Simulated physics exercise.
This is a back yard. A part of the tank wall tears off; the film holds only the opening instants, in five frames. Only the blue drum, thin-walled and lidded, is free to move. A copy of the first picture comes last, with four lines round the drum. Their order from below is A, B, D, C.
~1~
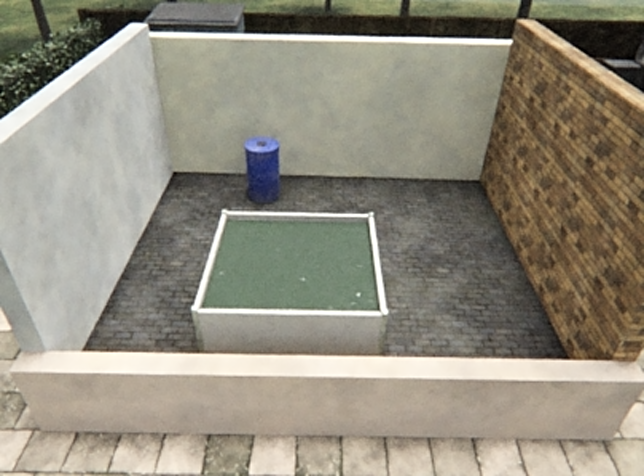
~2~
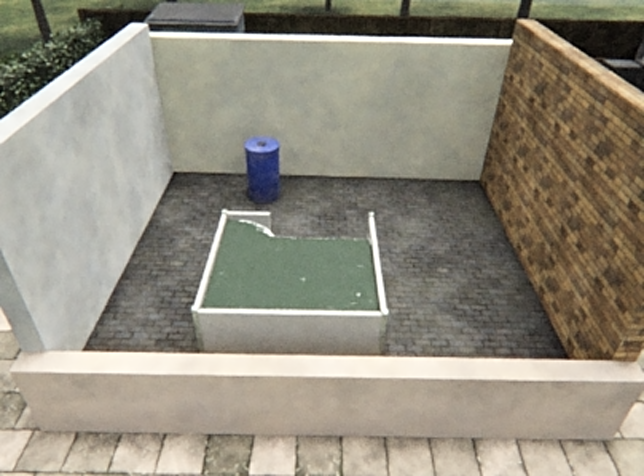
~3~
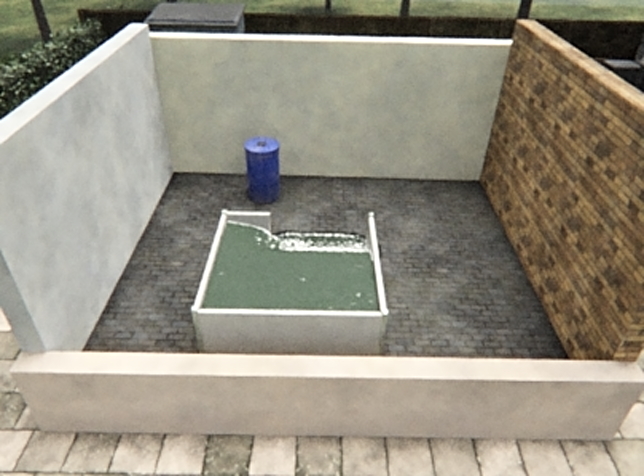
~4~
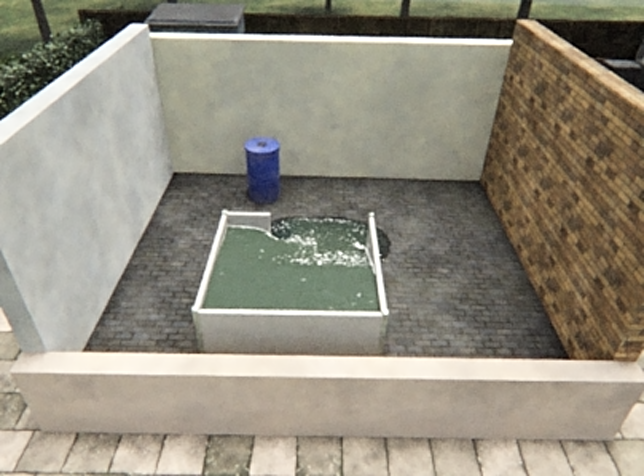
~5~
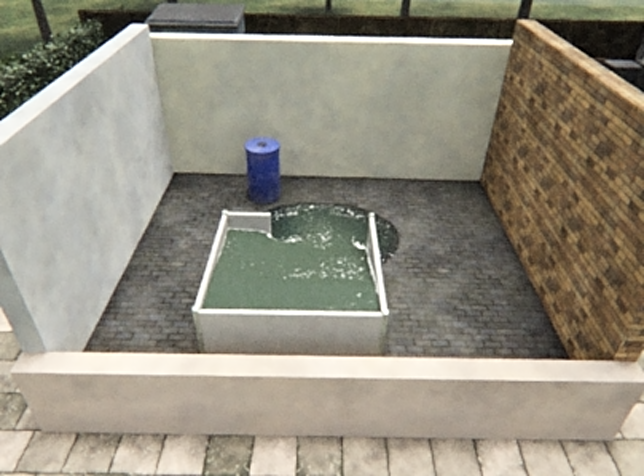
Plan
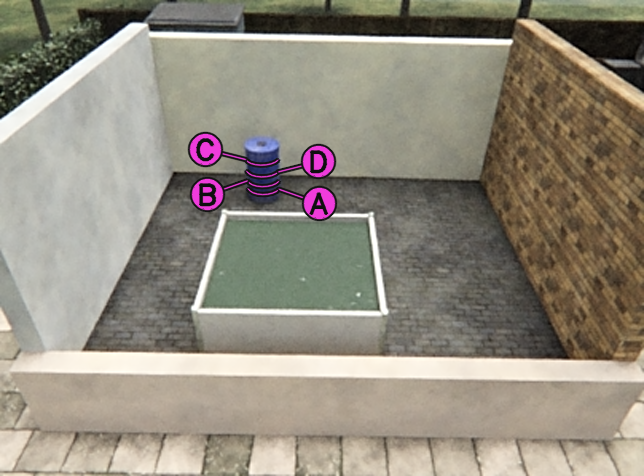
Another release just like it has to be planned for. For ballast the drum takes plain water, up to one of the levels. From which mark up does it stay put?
That is mark B.
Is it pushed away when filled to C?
No, not at all.
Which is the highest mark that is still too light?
It is A.
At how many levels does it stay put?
Three of the four.
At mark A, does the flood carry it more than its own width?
Yes.
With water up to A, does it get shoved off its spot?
Yes.
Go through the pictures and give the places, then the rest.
In the first picture, lid of the blue drum at (261, 144); tank full, its middle at (294, 262).
In the second picture, water covers 2 % of the ground, mostly out of sight from here.
In the third picture, water covers 5 % of the ground, mostly out of sight from here.
In the fourth picture, water covers 9 % of the ground, mostly out of sight from here.
In the fifth picture, lid of the blue drum at (262, 145); 13 % of the ground under water, its edge towards the drum at (288, 206).
In magenta, A at (262, 194); B at (262, 186); C at (260, 165); D at (261, 176); from the bottom up A, B, D, C.
For mark A, it is pushed about its own width away.
For mark B, it does not move.
For mark C, it does not move.
For mark D, it does not move.
